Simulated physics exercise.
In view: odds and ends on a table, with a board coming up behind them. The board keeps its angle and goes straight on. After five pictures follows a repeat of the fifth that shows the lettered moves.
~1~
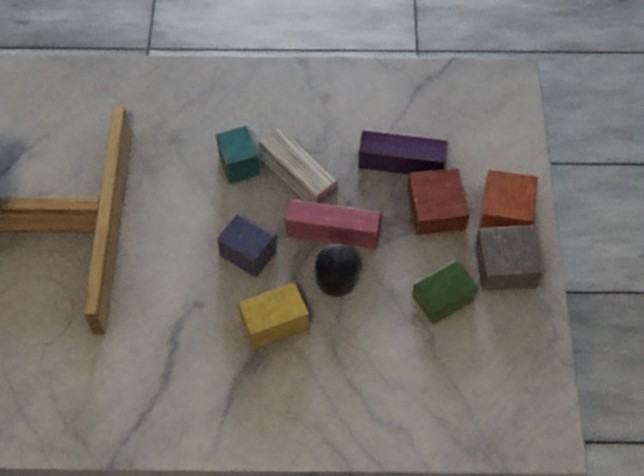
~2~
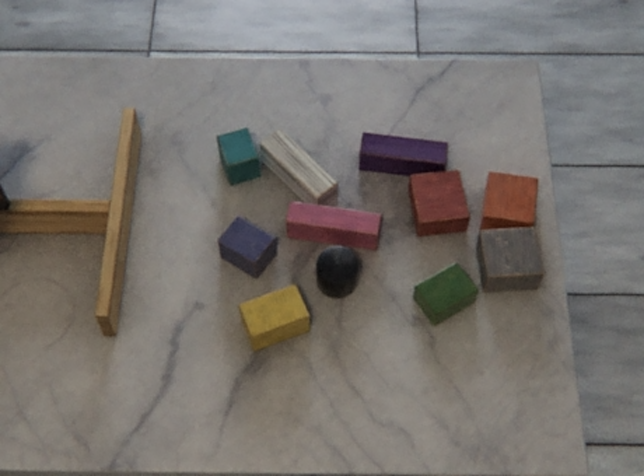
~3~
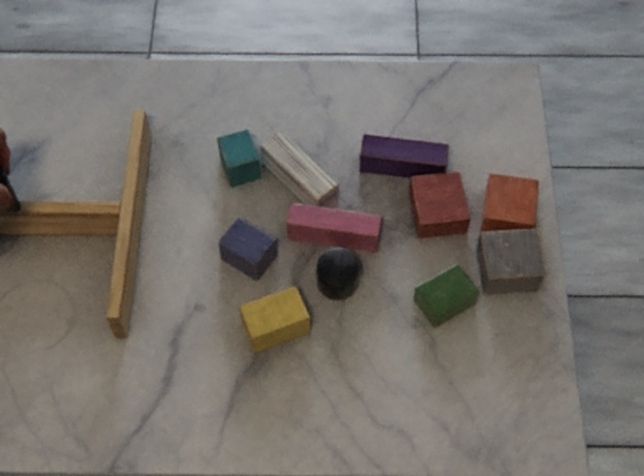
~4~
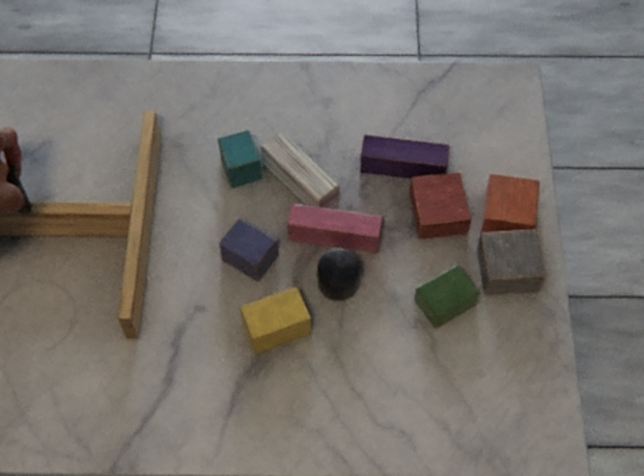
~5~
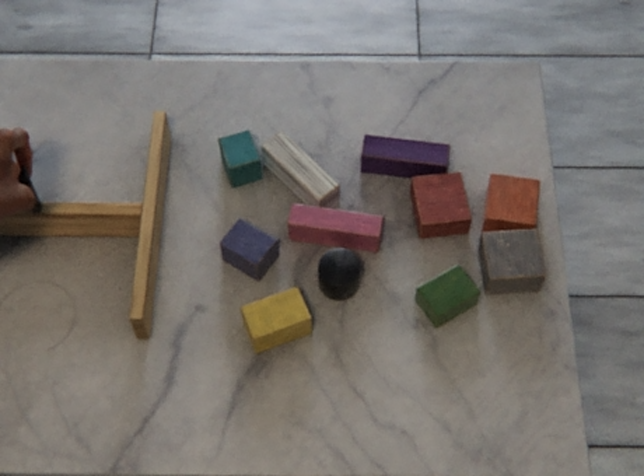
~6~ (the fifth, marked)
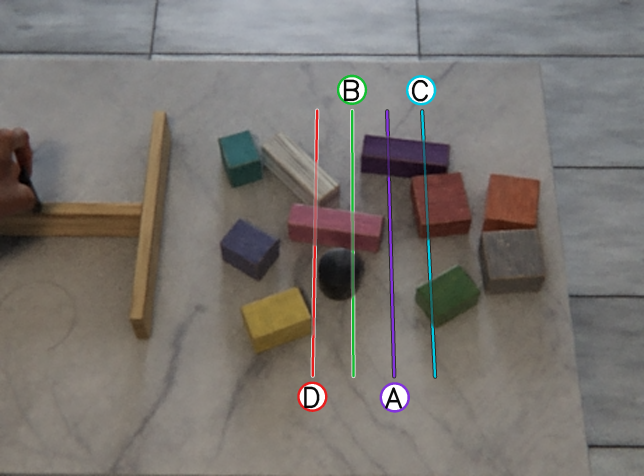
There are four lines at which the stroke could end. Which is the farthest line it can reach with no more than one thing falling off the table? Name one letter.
The farthest such stop is C.
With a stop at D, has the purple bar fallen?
No.
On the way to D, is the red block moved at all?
By then, no.
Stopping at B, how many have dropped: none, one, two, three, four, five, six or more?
In all, none.
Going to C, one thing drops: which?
The orange block.
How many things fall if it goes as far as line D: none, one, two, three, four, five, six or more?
By then, none.
On the marked copy, A at (390, 234); B at (353, 233); C at (428, 234); D at (315, 233).
Taking C. A third of the way, board (249, 209); yellow block (288, 322); turquoise block (277, 164).
Two thirds of the way, board (349, 210); orange block (521, 207); purple bar (457, 154).
When it is over, board (426, 210); orange block over the edge; purple bar (530, 154); one fallen.
As for the rest, A is within the limit but short; B is within the limit but short; D is within the limit but short.
